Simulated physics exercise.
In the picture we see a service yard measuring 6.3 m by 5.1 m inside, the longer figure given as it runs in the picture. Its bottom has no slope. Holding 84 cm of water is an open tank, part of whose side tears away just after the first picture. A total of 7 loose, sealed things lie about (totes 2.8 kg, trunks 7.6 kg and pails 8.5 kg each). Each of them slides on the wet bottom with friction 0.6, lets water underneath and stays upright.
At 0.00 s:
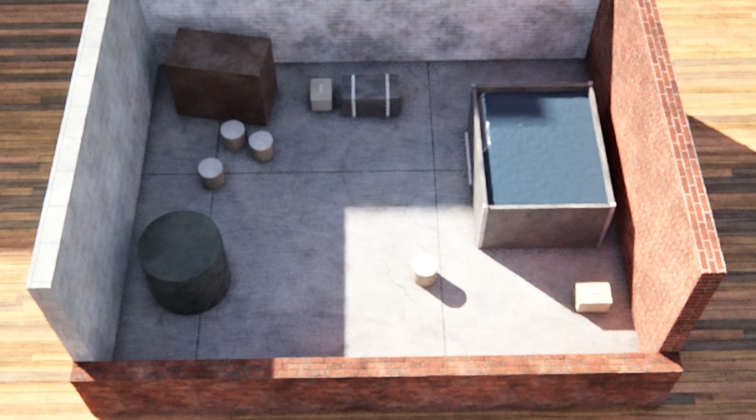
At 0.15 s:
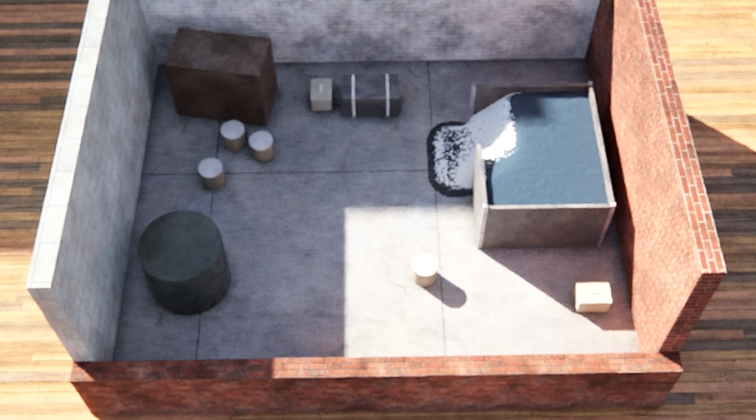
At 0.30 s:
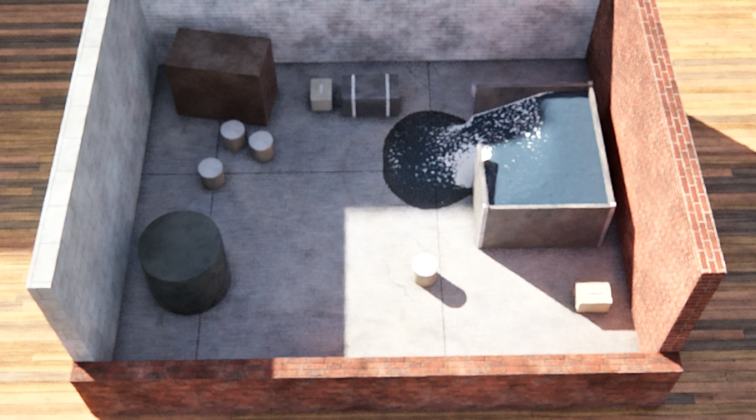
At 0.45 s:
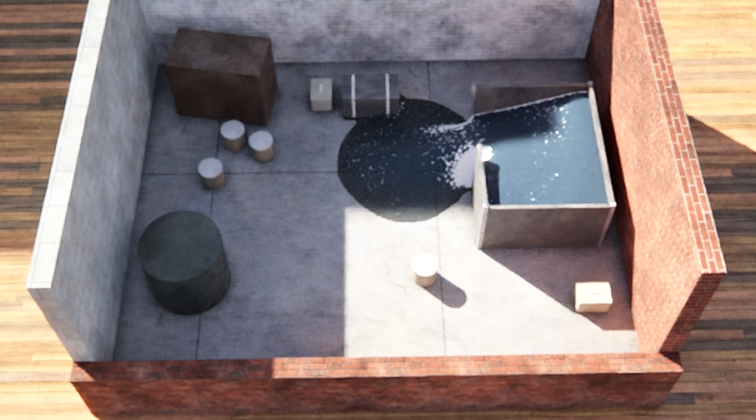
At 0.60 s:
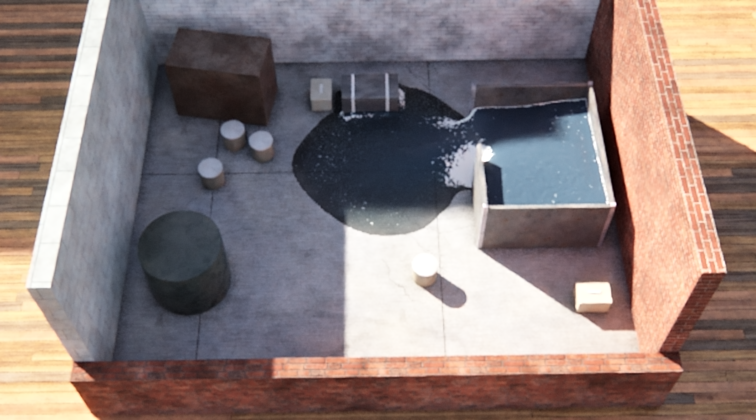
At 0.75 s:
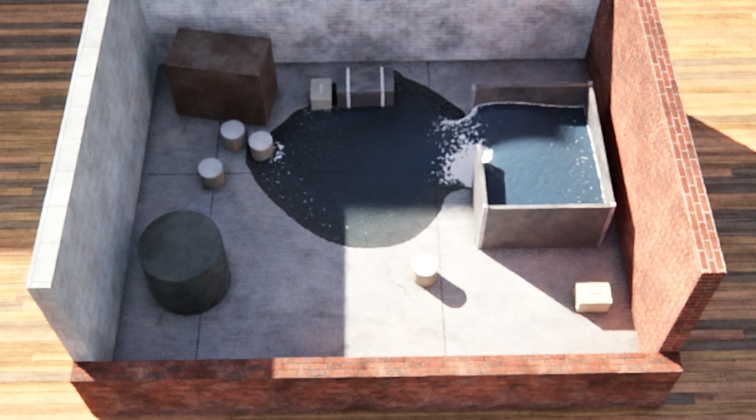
A walled yard with a pale concrete floor, grey walls and red brick ones, is seen from high above by a still camera. A brown block and dark cylinder stand left, an open water tank right, with small pale pails and boxes scattered about. Water bursts through the tank's left side and spreads leftward in a dark, foam-flecked pool, reaching the nearest pail and nudging a grey banded object slightly, while the tank's level drops.
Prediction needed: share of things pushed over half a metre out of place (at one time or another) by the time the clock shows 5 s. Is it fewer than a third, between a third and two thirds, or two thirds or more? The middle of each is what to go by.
My guess is it is going to land at two thirds or higher.
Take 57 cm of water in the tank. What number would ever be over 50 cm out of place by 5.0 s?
Then the count would be 5.
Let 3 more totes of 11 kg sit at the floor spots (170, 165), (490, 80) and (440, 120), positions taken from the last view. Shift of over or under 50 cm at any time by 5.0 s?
Well, in turn they are above that, below that and above that.
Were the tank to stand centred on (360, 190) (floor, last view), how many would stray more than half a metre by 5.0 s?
4.
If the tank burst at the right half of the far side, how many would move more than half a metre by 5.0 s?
5.
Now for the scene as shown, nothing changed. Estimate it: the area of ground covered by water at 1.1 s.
At that time the wet patch spans about 13 m2.
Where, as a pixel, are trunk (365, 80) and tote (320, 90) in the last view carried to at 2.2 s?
Near (275, 48) and (202, 50).
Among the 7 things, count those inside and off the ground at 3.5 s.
Count at that moment: 5.
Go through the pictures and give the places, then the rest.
A trunk at (370, 87), on the bottom; a pail at (261, 140), on the bottom; 2.8 m2 under water; 0 of 7 have shifted, in the first frame.
A trunk at (370, 87), on the bottom; a pail at (261, 140) rests on the ground; water covers 3.5 m2; 0 of 7 have shifted, in the second frame.
A trunk at (370, 87) rests on the ground; a pail at (261, 140) rests on the ground; water covers 4.5 m2; 0 of 7 have shifted, in the third frame.
A trunk at (370, 87), on the bottom; a pail at (261, 140) rests on the ground; water covers 5.7 m2; 0 of 7 have shifted, in the fourth frame.
A trunk at (370, 86), on the bottom; a pail at (261, 140), on the bottom; water covers 7.3 m2; 0 of 7 have shifted, in the fifth frame.
A trunk at (365, 79) rests on the ground, 13 cm from its start; a pail at (260, 140), on the bottom; water covers 8.9 m2; 1 of 7 have shifted, in the sixth frame.
After 1.1 s 1 of 7 are over 50 cm from their spots; 1 afloat.
After 2.2 s 5 of 7 are over 50 cm from their spots; 5 afloat.
After 3.5 s 4 of 7 are over 50 cm from their spots; 5 afloat.
After 5.0 s 5 of 7 are over 50 cm from their spots, and 5 have been at some point; 5 afloat.
